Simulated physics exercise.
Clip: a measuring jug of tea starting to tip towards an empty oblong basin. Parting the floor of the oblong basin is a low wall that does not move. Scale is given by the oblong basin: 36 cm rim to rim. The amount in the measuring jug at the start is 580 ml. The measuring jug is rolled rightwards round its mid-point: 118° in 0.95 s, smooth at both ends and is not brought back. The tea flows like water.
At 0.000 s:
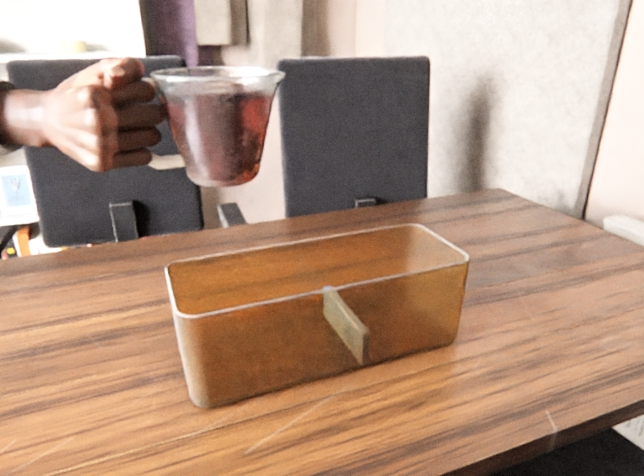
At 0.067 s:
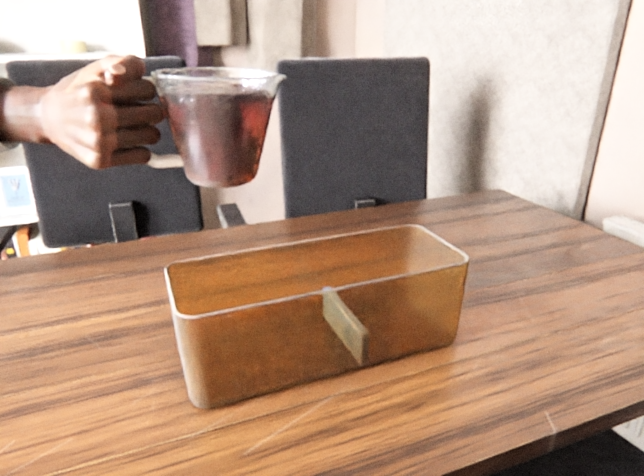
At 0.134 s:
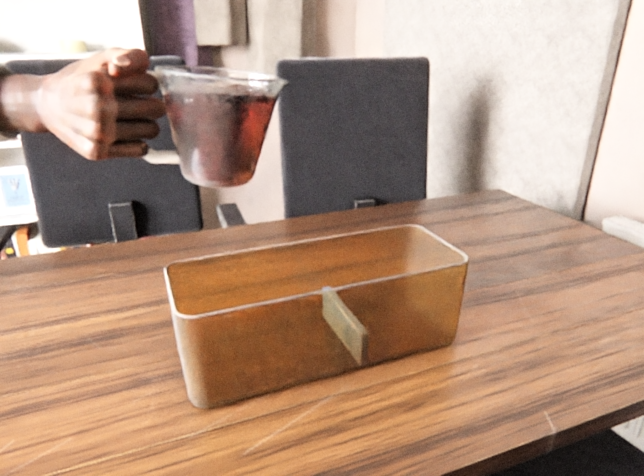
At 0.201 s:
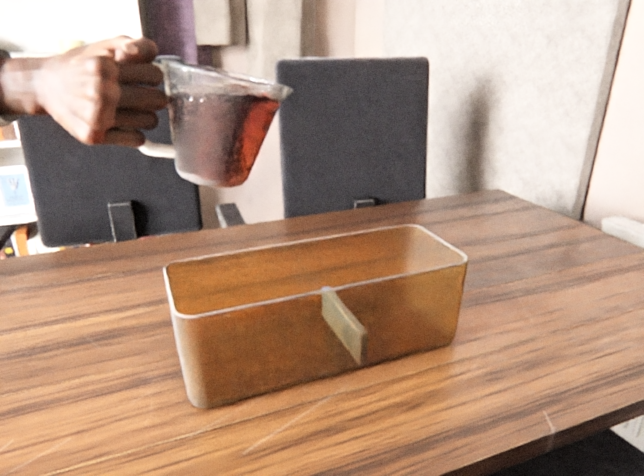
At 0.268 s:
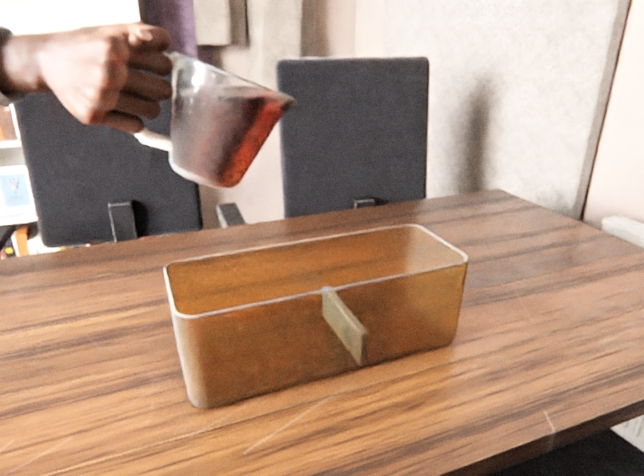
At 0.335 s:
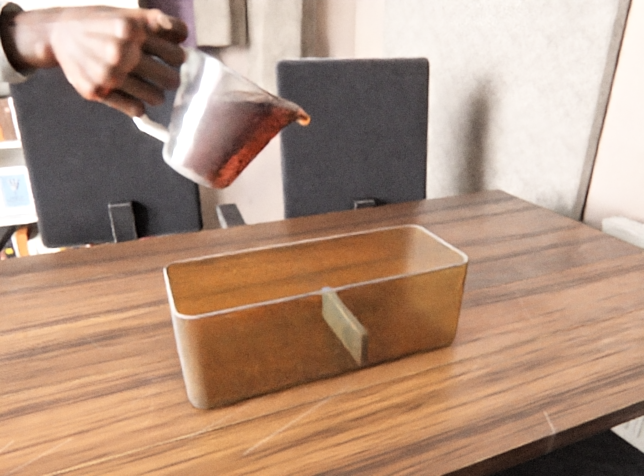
A hand held a clear measuring jug of reddish-brown tea above an empty, amber-coloured oblong basin on a wooden table, then tilted it steadily rightwards until the tea reached the lip.
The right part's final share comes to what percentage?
It comes to roughly 40 %.
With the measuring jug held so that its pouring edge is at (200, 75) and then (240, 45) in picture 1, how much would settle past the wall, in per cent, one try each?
I'd expect close to 5 per cent and then close to 5 per cent.
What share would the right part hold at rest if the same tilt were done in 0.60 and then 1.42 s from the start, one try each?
I'd expect close to 30 per cent and then close to 55 per cent.
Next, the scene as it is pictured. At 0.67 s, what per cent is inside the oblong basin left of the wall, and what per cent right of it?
About 7 % left, 26 % right.
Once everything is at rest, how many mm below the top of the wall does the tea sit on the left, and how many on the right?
For the left, around 34 mm; for the right, around 34 mm.
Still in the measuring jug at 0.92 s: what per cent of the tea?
I'd estimate some 1 per cent.
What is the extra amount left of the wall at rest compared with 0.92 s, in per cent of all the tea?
Around 2 in a hundred.
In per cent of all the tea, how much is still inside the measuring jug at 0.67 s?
I reckon about 34 in a hundred is still held.
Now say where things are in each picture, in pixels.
In the first picture, it leans 0°; its right rim is at (284, 72); the tea meets the walls at (161, 92) and (269, 87); the oblong basin's rim runs from (171, 290) to (444, 241); the wall's top is at (345, 308).
In the second picture, it leans 1°; its right rim is at (285, 75); the tea meets the walls at (161, 91) and (269, 88).
In the third picture, it leans 6°; its right rim is at (288, 80); the tea meets the walls at (163, 90) and (271, 90).
In the fourth picture, it leans 13°; its right rim is at (292, 89); the tea meets the walls at (169, 90) and (278, 92).
In the fifth picture, it leans 22°; its right rim is at (296, 101); the tea meets the walls at (173, 96) and (289, 95).
In the sixth picture, it leans 33°; its right rim is at (299, 117); the tea meets the walls at (176, 104) and (292, 108); 3 per cent is over the edge.
By 0.67 s the tilt is 94° and 34 per cent is still to pour, 7 is left of the wall and 26 right of it.
By 0.92 s the tilt is 118° and 1 per cent is still to pour, 55 is left of the wall and 39 right of it.
By 1.17 s the tilt is 118° and 0 per cent is still to pour, 57 is left of the wall and 40 right of it.
By 1.45 s the tilt is 118° and 0 per cent is still to pour, 57 is left of the wall and 40 right of it.
At rest 57 per cent lies left of the wall, 40 right of it and 2 outside.
